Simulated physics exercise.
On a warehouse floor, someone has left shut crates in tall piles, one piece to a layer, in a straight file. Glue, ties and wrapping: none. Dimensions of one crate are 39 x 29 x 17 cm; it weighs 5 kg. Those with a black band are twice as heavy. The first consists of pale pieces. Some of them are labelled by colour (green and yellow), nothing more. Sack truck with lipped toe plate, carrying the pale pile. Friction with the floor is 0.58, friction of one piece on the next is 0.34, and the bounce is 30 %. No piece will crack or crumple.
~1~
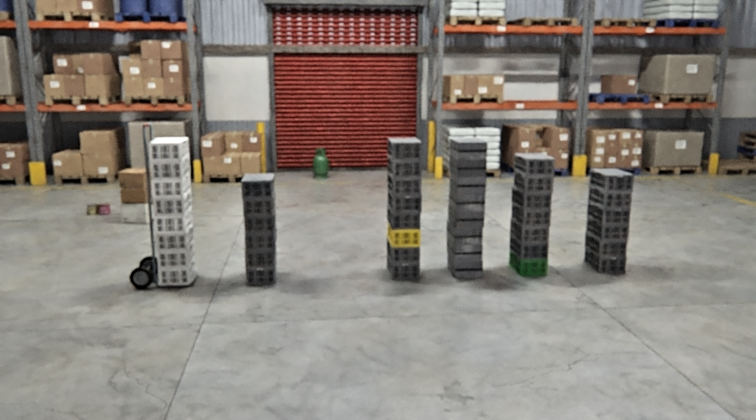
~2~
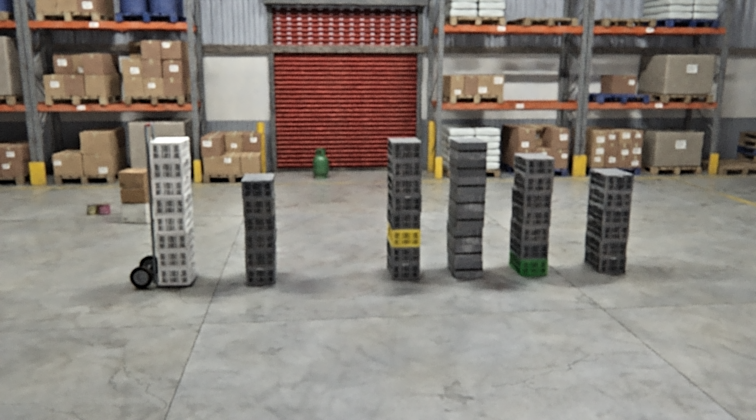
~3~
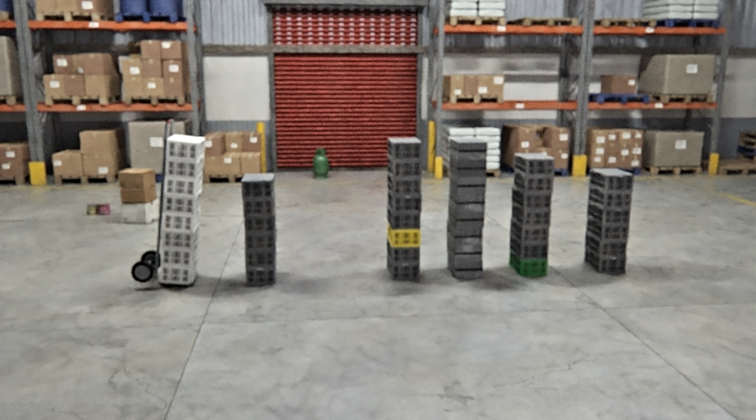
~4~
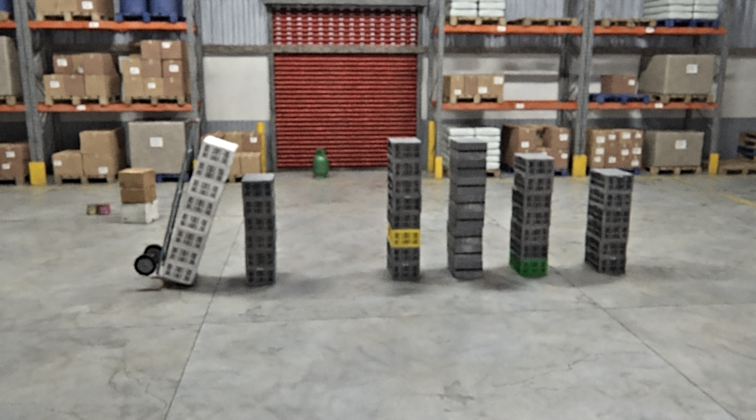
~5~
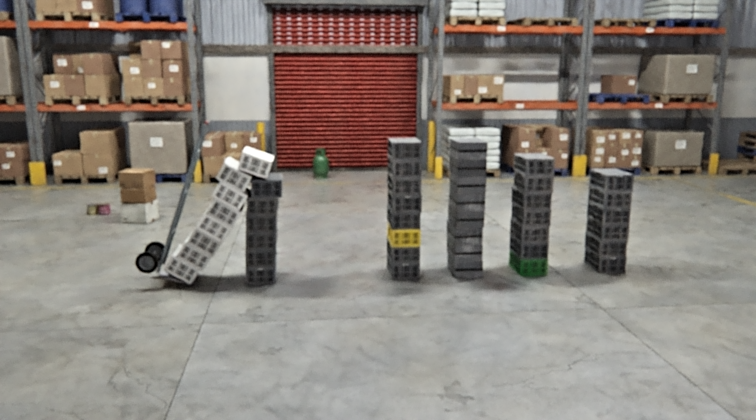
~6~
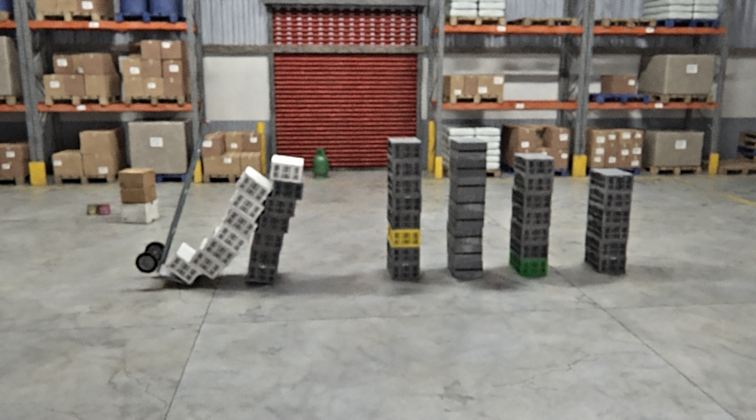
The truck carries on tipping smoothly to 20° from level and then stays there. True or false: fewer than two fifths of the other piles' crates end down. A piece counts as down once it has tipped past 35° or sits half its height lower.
True.
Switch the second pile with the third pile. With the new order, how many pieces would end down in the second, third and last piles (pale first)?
Second 7, third 0, last 0.
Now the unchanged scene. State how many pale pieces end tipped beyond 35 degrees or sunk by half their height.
Count: 7.
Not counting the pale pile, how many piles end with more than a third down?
The answer is 1.
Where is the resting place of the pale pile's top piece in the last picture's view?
It should be centred near (383, 240) in the final frame.
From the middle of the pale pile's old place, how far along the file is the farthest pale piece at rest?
Around 200 centimetres.
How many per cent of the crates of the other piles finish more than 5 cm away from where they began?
It comes to 35 percent shifted.
Then, 0.21 s past the last view, 8 of the pale pile down; 1 of the 35 other crates down.
Then, 0.61 s past the last view, 7 of the pale pile down; 5 of the 35 other crates down; yellow crate 18 cm from its place.
In the end, 7 of the pale pile down; 5 of the 35 other crates down; yellow crate 22 cm from its place; green crate unmoved. That is 14 per cent. From the last view, middles, yellow crate near (424, 232), green crate near (528, 262).
